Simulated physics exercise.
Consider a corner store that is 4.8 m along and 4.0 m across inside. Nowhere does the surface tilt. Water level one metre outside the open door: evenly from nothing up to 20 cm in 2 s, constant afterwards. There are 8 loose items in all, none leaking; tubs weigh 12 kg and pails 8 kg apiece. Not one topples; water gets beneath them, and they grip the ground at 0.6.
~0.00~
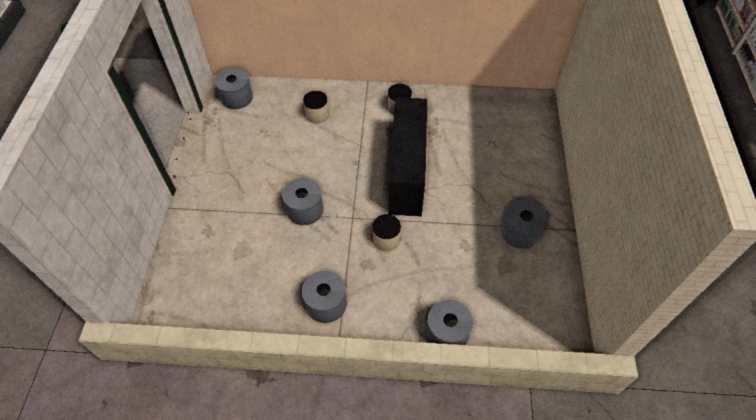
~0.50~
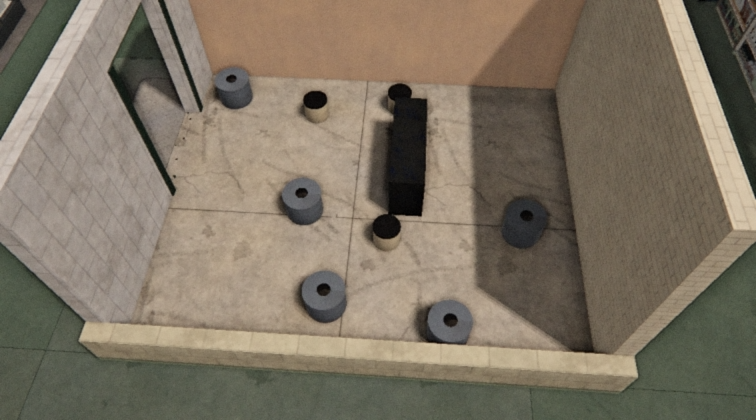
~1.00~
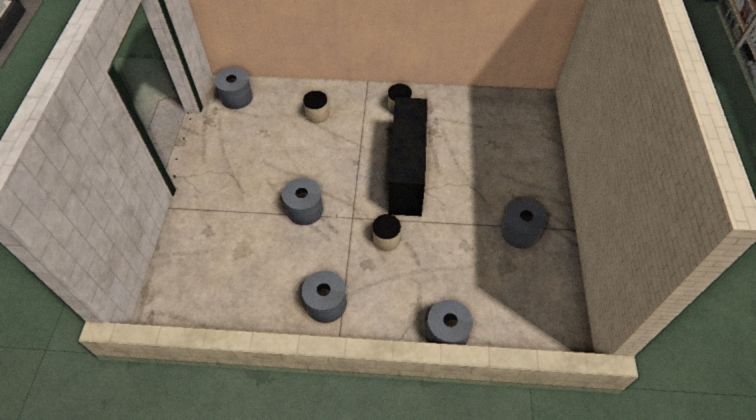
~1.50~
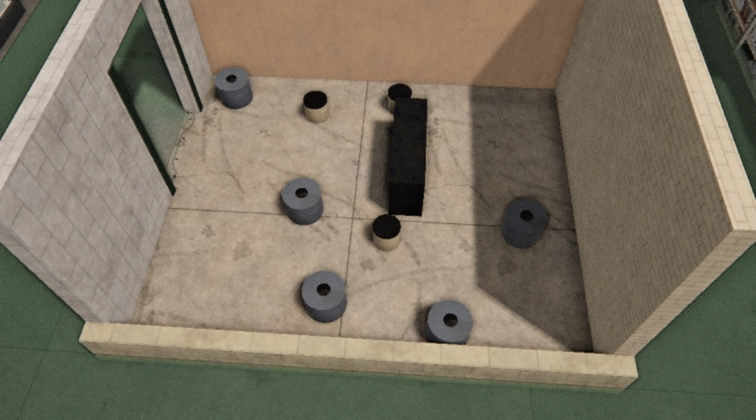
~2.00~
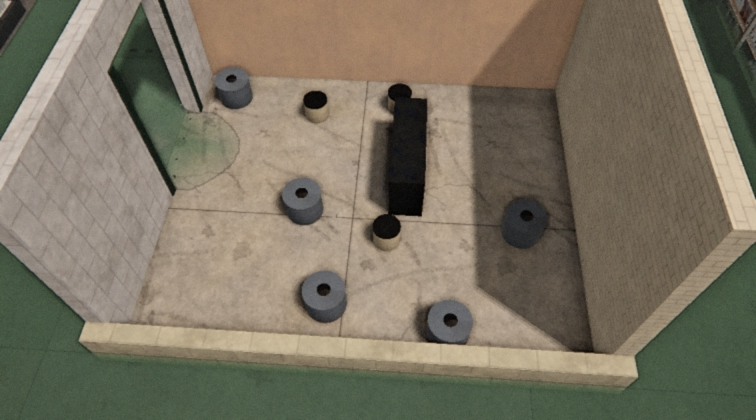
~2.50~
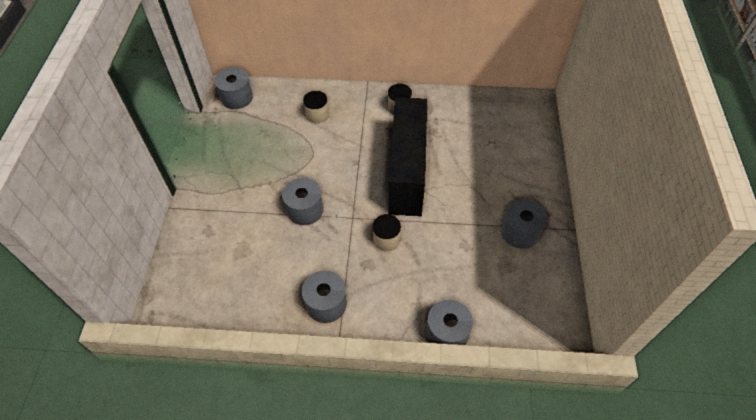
In a small roofless store seen from above, grey tubs and smaller dark-topped pails stand around a long black block on a stained, dry floor. Green water covers the ground outside, then enters through the doorway at left and spreads in a rounded sheet across the floor, while every object stays put.
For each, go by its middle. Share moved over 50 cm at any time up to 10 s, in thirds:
The fraction is neither low nor high.
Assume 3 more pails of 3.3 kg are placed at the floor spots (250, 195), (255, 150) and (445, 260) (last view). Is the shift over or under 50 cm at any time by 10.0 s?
First one crosses the line, second one crosses the line, third one stays inside the line.
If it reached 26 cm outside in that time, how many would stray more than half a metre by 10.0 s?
With that change, 7 of them.
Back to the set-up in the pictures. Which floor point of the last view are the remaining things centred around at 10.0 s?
It sits at about (413, 210).
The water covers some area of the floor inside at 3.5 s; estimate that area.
Some 6.0 m2 of it.
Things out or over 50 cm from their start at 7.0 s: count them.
2.
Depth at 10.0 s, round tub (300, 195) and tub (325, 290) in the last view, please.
Some 4 cm at the first, some 8 cm at the second.
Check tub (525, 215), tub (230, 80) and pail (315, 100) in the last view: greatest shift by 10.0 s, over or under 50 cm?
In turn: Below the mark, below the mark, above the mark.
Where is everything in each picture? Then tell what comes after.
In the first frame, a tub at (527, 216), on the bottom; a pail at (315, 99), on the bottom; 0.0 m2 under water; 0 of 8 have shifted.
In the second frame, a tub at (527, 216) rests on the ground; a pail at (315, 99), on the bottom; 0.0 m2 under water; 0 of 8 have shifted.
In the third frame, a tub at (527, 216) rests on the ground; a pail at (315, 99) rests on the ground; 0.0 m2 under water; 0 of 8 have shifted.
In the fourth frame, a tub at (527, 216) rests on the ground; a pail at (315, 99) rests on the ground; water covers 0.0 m2; 0 of 8 have shifted.
In the fifth frame, a tub at (527, 216), on the bottom; a pail at (315, 99), on the bottom; 0.6 m2 under water; 0 of 8 have shifted.
In the sixth frame, a tub at (527, 216), on the bottom; a pail at (315, 99) rests on the ground; water covers 1.6 m2; 0 of 8 have shifted.
After 3.5 s 0 of 8 are over 50 cm from their spots; 0 afloat.
After 4.5 s 0 of 8 are over 50 cm from their spots; 0 afloat.
After 7.0 s 2 of 8 are over 50 cm from their spots; 2 afloat.
After 10.0 s 4 of 8 are over 50 cm from their spots, and 4 have been at some point; 1 afloat.
